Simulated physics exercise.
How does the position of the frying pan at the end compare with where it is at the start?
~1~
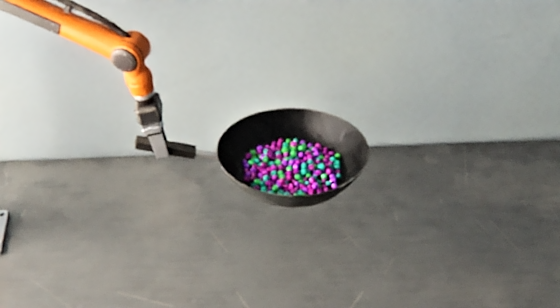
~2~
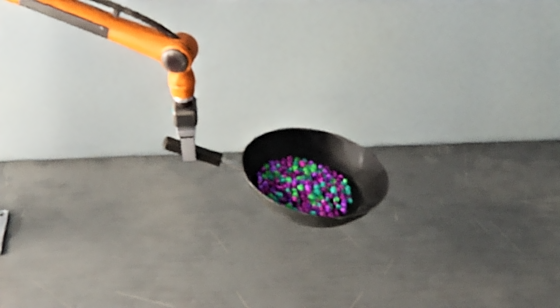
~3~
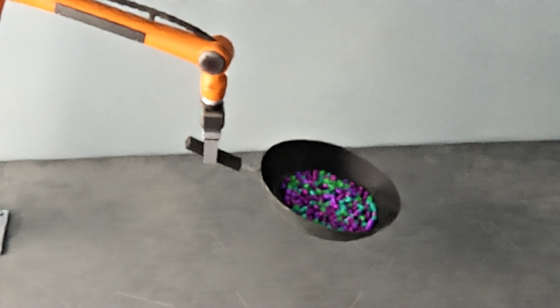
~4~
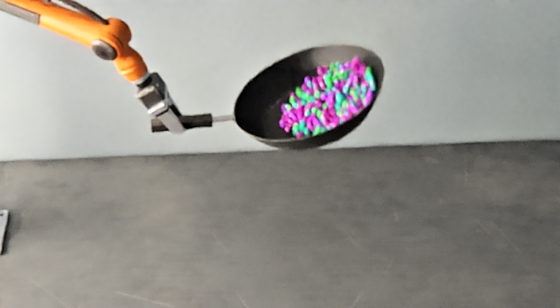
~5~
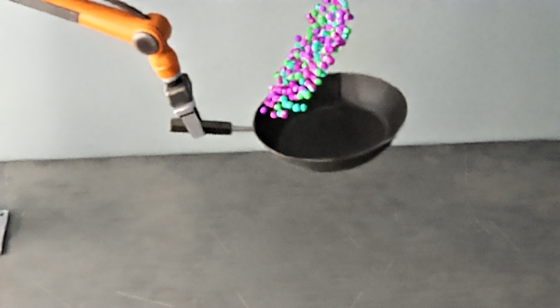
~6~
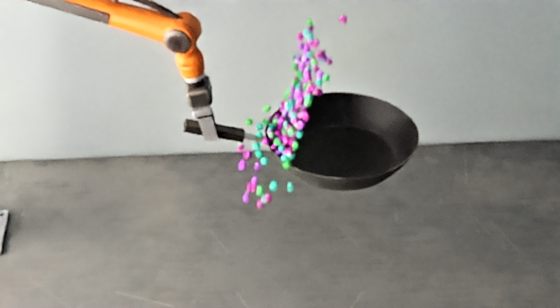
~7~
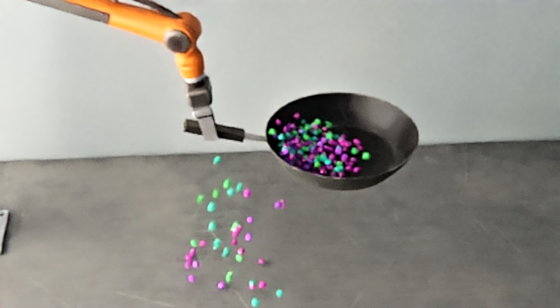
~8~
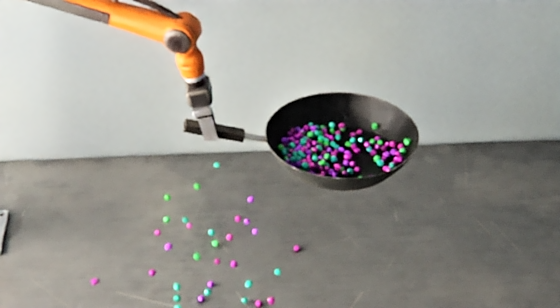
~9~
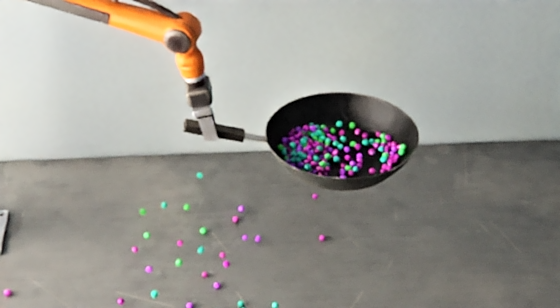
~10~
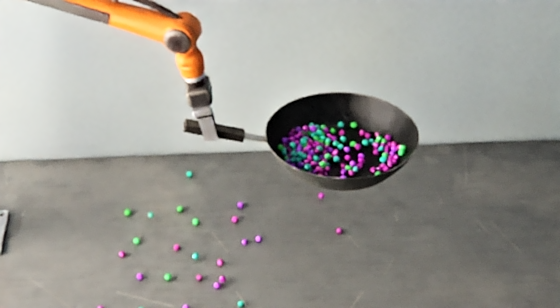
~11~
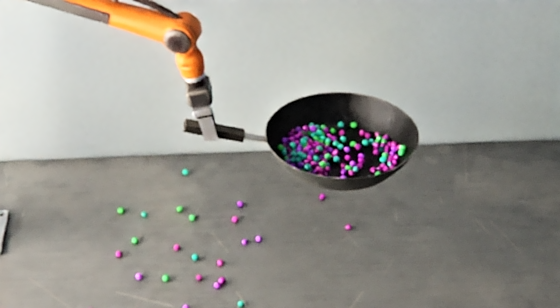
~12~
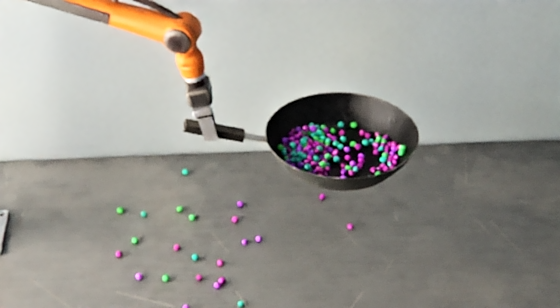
At the end the frying pan is held further to the right and slightly higher than it is at the start.
